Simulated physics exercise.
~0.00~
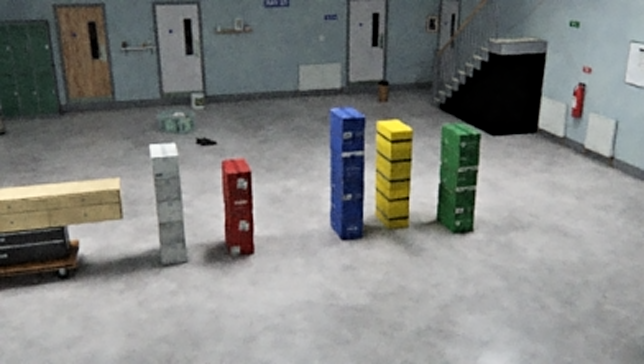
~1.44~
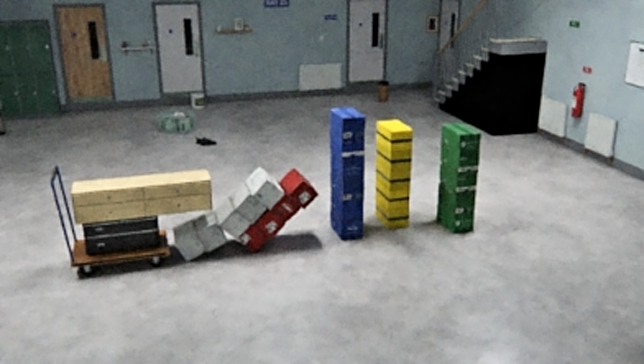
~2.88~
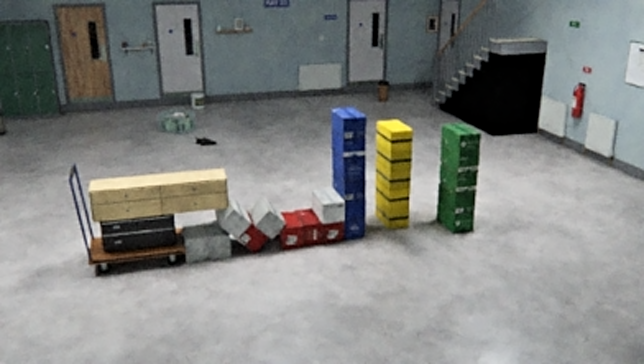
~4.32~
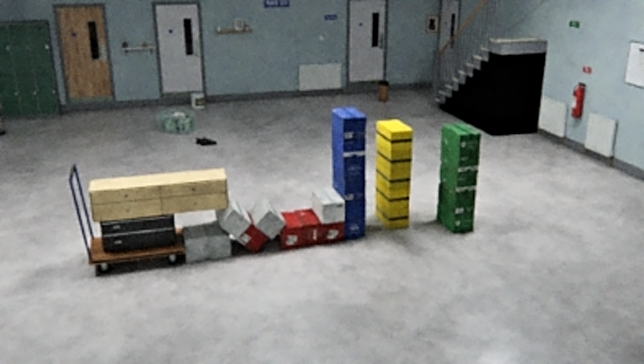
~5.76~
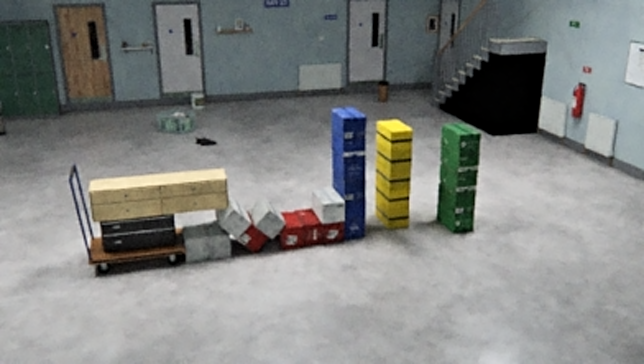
In this clip, a loaded trolley rolls right into a pale stack of boxes, which topples into the red stack and brings it down too. The fallen boxes come to rest against the blue stack, which stays standing along with the yellow and green ones.
